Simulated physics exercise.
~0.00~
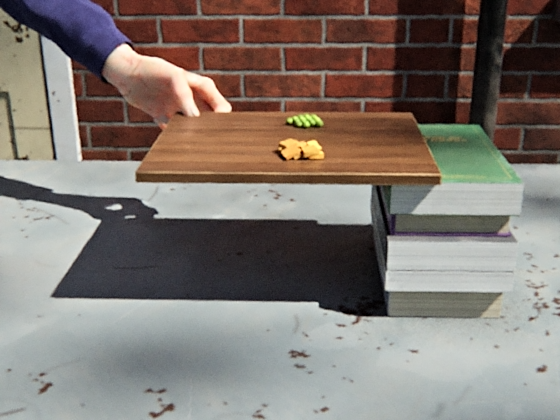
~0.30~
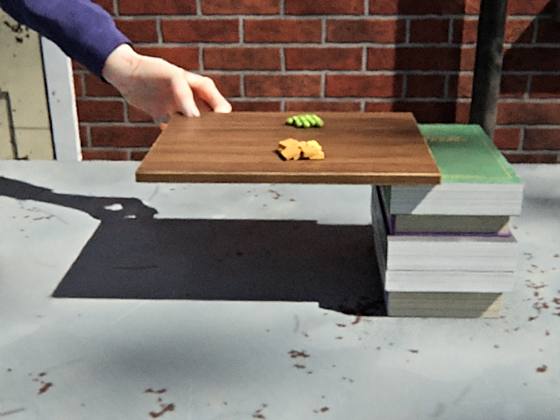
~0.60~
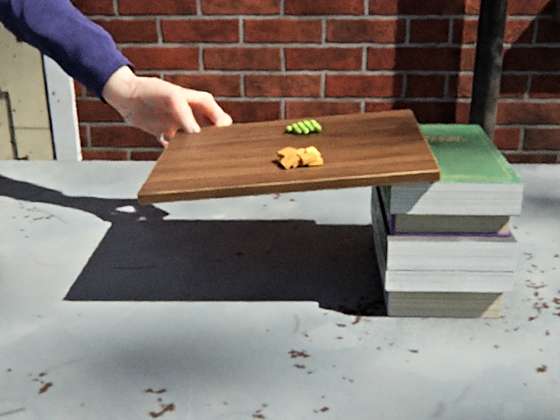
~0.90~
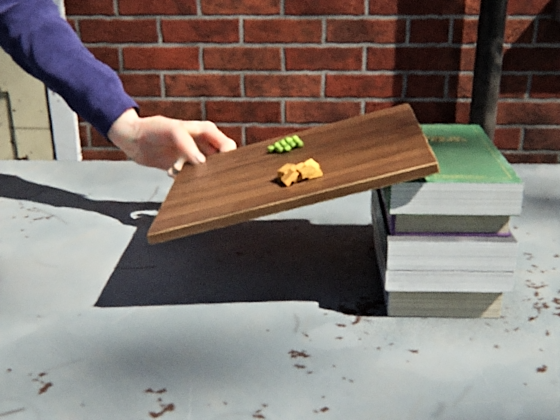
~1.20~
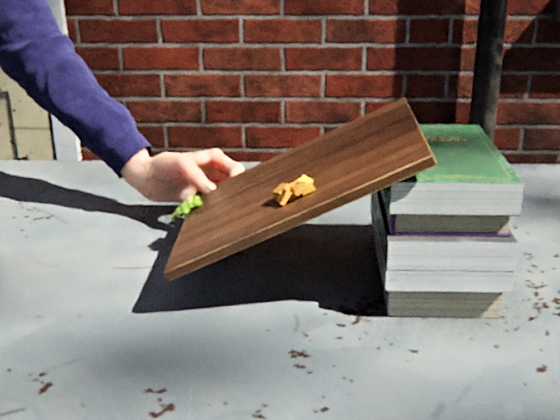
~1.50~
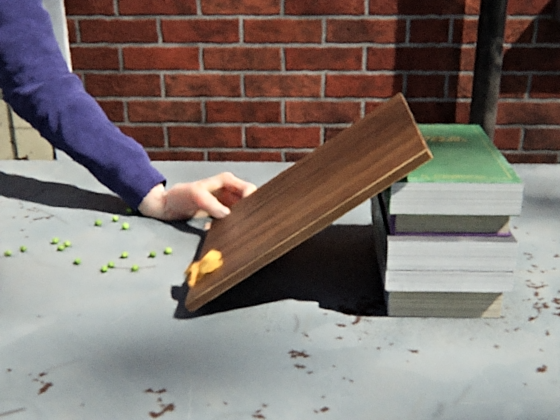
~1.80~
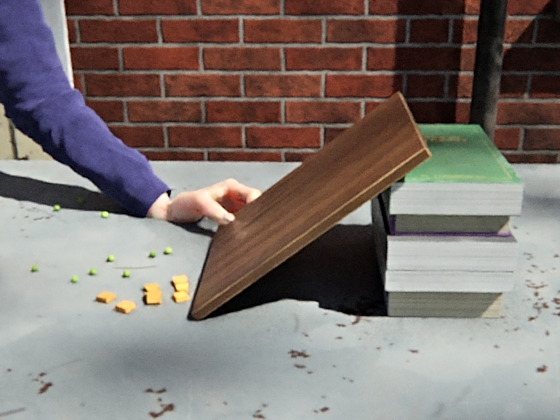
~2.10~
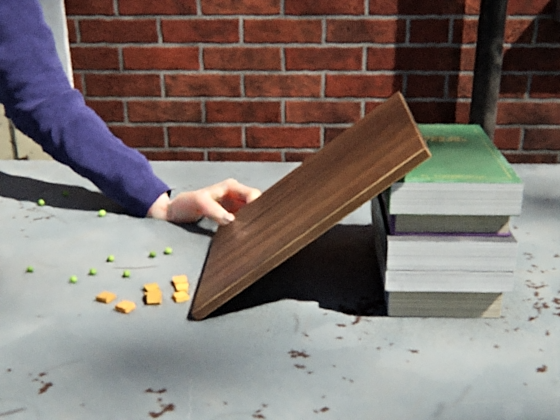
A hand in a dark blue sleeve holds up the left end of a brown wooden board, whose right end rests on a stack of books topped by a green one. The still view faces a pale grey table before a red brick wall, with small green balls heaped behind orange pieces on the board. The hand lowers its end, and the board tilts steeply. The green heap slides off first and scatters leftward, then the orange pieces slide down and spill near the foot. The board rests sloping on the table, the green balls lying farther away.
